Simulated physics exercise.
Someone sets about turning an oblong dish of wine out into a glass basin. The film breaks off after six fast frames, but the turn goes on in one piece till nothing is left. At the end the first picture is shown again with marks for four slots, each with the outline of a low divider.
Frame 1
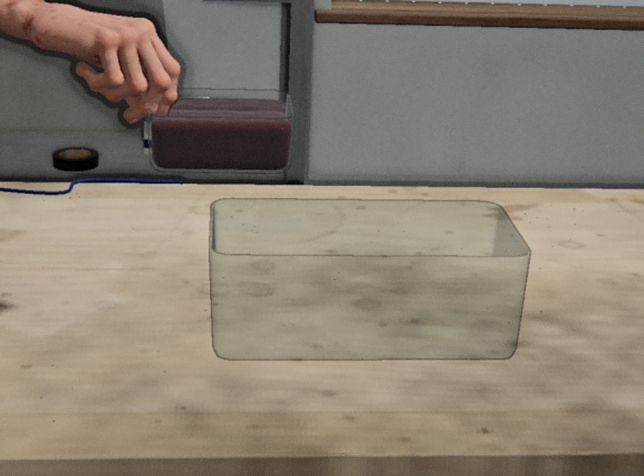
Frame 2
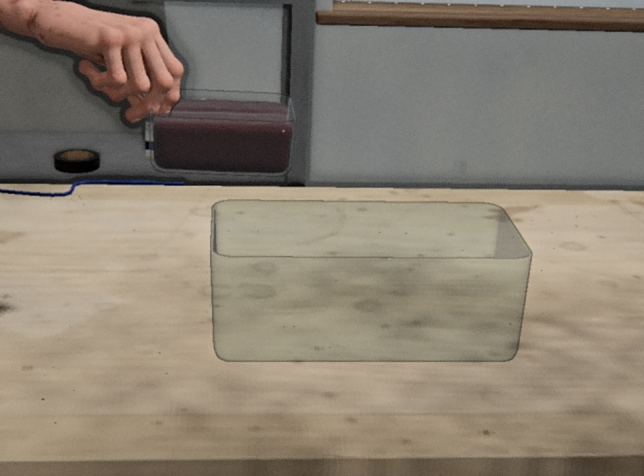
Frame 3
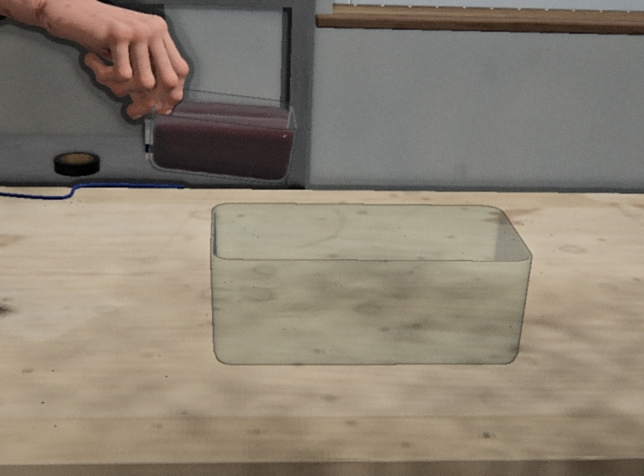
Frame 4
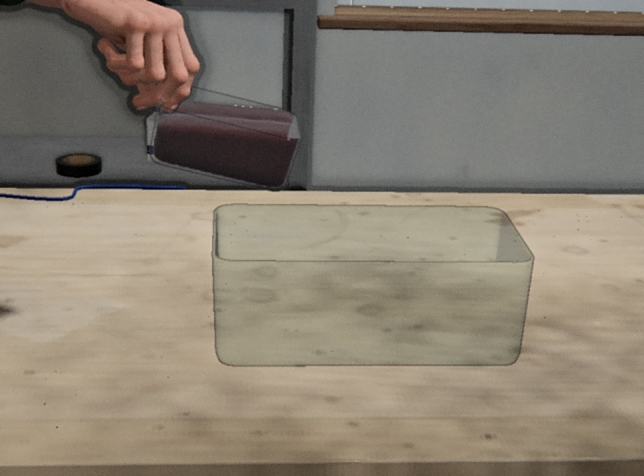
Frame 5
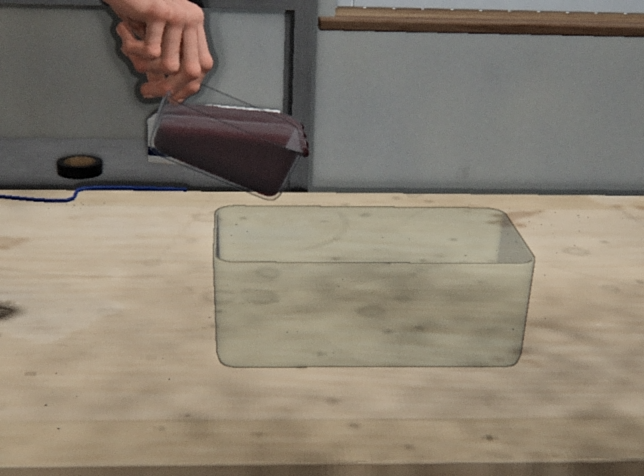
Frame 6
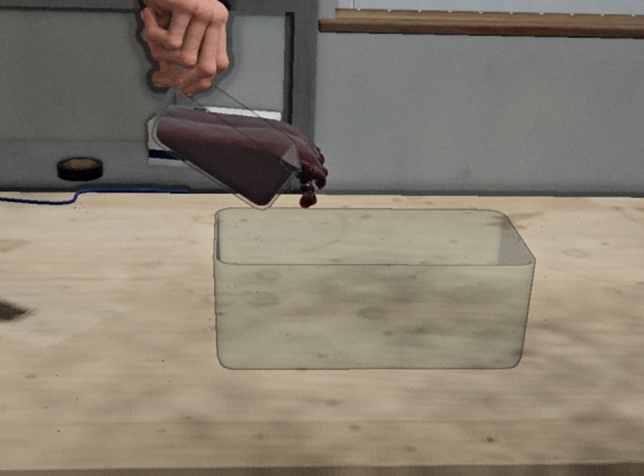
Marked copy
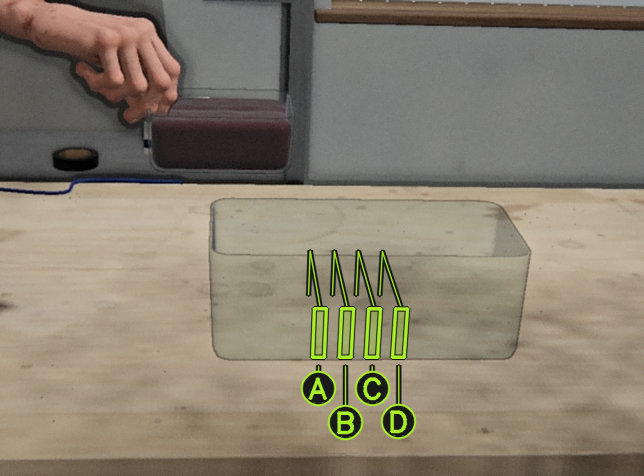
A hand at the upper left tilts a clear oblong dish of dark red wine down to the right, gradually and then more steeply, above a pale wooden table seen from the front and slightly above. An empty glass basin stands on the table before a grey wall, with a black roll and blue cord at left. The wine slides to the dish's right edge, crosses the lip and drops in dark blobs, while the view shifts very slightly.
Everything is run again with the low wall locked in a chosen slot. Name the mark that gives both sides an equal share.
The best slot is B.
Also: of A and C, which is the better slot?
Here it is slot A.
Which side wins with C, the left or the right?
More ends on the left.
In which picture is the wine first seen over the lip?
Picture 5.
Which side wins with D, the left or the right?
The left side.
In lime, A at (318, 366); B at (345, 366); C at (372, 366); D at (398, 365).
With A, about 24 % ends left of the wall and 76 % right of it.
With B, about 44 % ends left of the wall and 55 % right of it.
With C, about 90 % ends left of the wall and 8 % right of it.
With D, about 97 % ends left of the wall and 3 % right of it.
